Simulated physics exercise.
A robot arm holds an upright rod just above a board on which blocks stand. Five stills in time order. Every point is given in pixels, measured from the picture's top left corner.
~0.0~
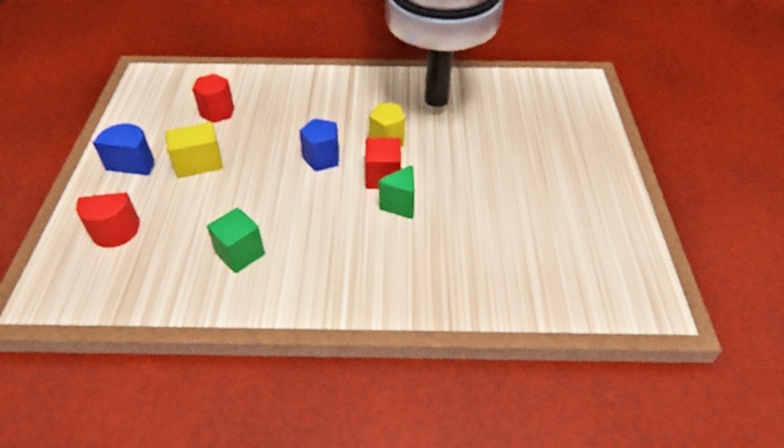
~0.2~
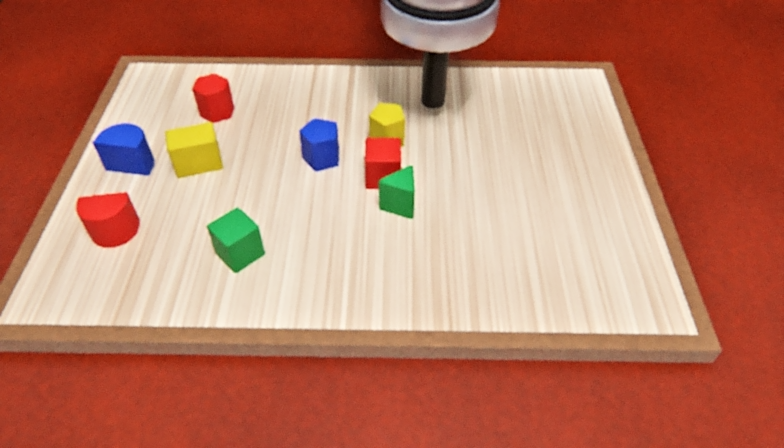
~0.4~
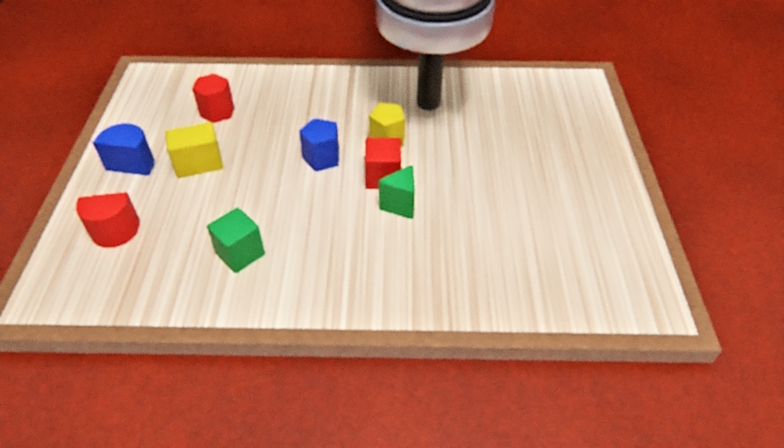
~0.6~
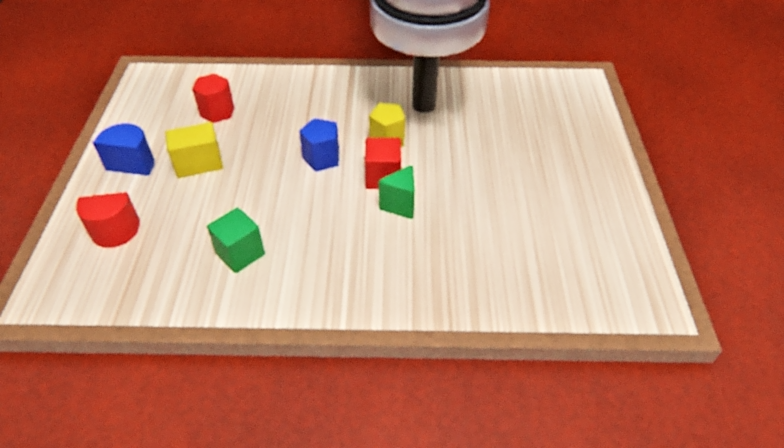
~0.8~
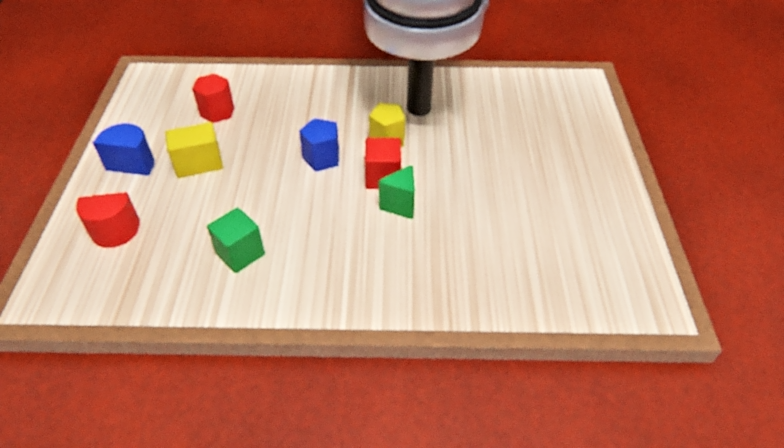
In the video, a robot arm holding a dark upright rod moves slightly left and a little toward the viewer above a wooden board, near a yellow pentagonal block, while the red, blue, yellow and green blocks stay still.
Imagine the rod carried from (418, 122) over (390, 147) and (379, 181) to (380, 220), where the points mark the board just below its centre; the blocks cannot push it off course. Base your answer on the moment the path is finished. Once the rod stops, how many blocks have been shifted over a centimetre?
It should be three or more, as far as I can tell.
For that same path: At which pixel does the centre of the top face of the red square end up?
Near (394, 217).
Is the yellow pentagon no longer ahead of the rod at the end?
The answer is yes.
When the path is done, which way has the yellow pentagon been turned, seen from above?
It goes clockwise.
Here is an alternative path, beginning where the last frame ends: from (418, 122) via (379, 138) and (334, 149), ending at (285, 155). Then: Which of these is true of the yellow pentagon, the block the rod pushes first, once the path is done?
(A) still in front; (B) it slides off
B - it slides off.
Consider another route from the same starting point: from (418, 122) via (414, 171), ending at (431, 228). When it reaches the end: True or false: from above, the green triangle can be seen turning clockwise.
Answer: True.
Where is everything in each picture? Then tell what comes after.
The first frame shows lower end of the rod at (437, 100), tops of blocks, blue pentagon at (320, 130), red square at (383, 149), yellow pentagon at (388, 113), green triangle at (402, 178).
The second frame shows rod at (433, 101), blocks as before.
The third frame shows rod at (429, 103), blocks as before.
The fourth frame shows rod at (424, 106), blocks as before.
The fifth frame shows rod at (419, 109), blue pentagon at (320, 130), red square at (383, 149), yellow pentagon at (388, 113), green triangle at (402, 178).
On the path given first. One third of the way, rod at (389, 134); yellow pentagon at (361, 128).
Two thirds of the way, rod at (379, 168); blue pentagon at (315, 130); red square at (384, 176), turned 25° anticlockwise; yellow pentagon at (351, 134), turned 25° clockwise; green triangle at (407, 193).
At the end, rod at (380, 207); blue pentagon at (315, 130); red square at (394, 217), turned 45° anticlockwise; yellow pentagon at (351, 134), turned 25° clockwise; green triangle at (426, 228).
